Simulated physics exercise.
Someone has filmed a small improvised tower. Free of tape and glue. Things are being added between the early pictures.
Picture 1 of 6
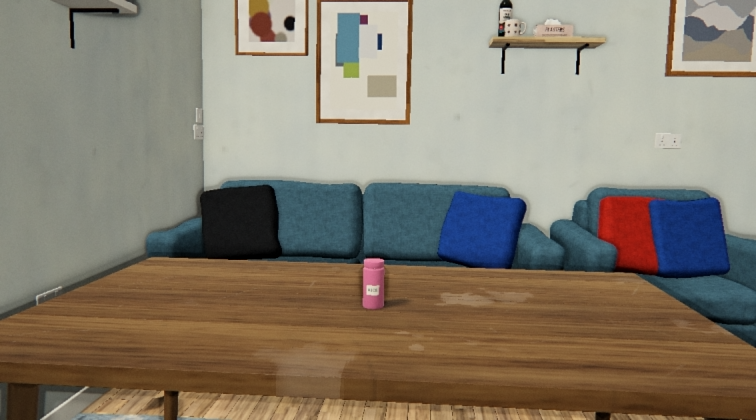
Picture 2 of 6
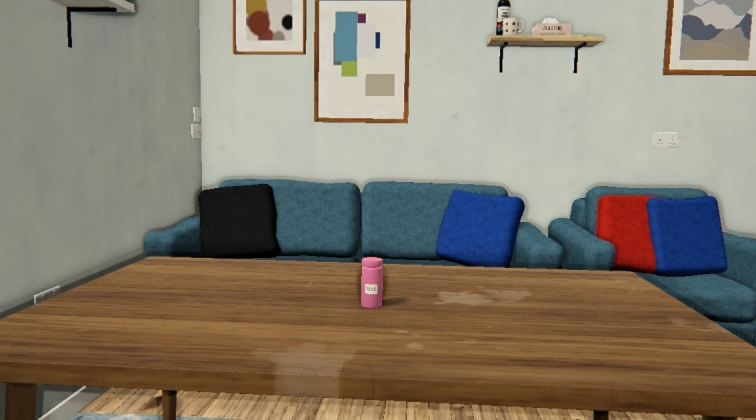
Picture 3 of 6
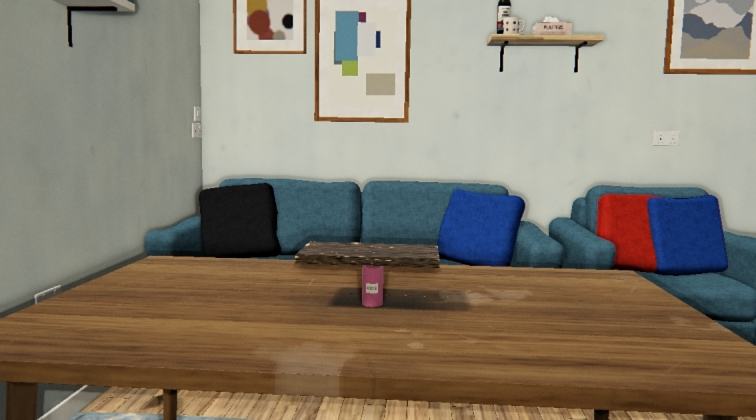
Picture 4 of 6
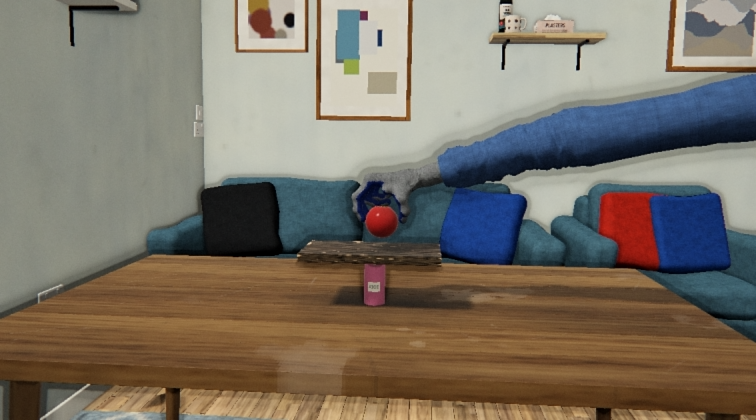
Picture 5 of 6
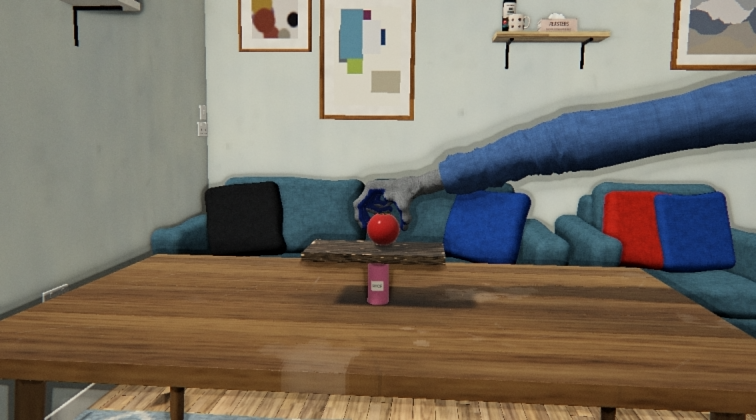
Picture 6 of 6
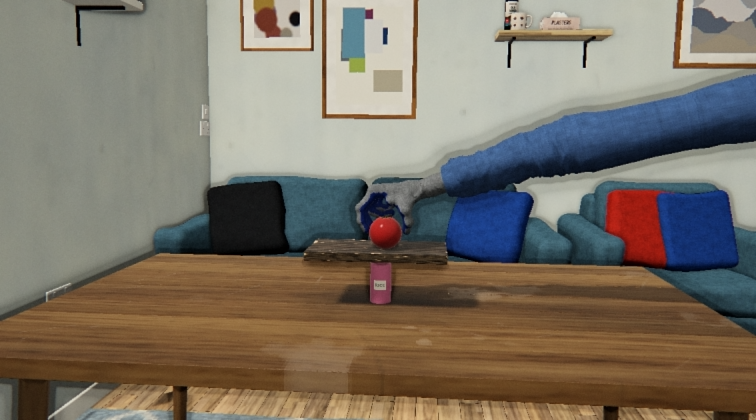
The clip shows a pink bottle on a wooden table, then a dark board lying across its top; a blue-sleeved arm reaches in from the right and lowers a round red tomato slightly onto the board, still holding it.
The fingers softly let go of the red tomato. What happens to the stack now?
The tower remains standing.
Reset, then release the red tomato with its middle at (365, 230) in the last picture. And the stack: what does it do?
Result: The stack stays stable.
Then, 0.20 s after the last picture, nothing has stirred.
Then, 0.70 s after the last picture, red tomato resting near (386, 233).
At rest, all 3 in place. Seen from the same camera at the end, red tomato near (386, 233). The stack keeps its balance.
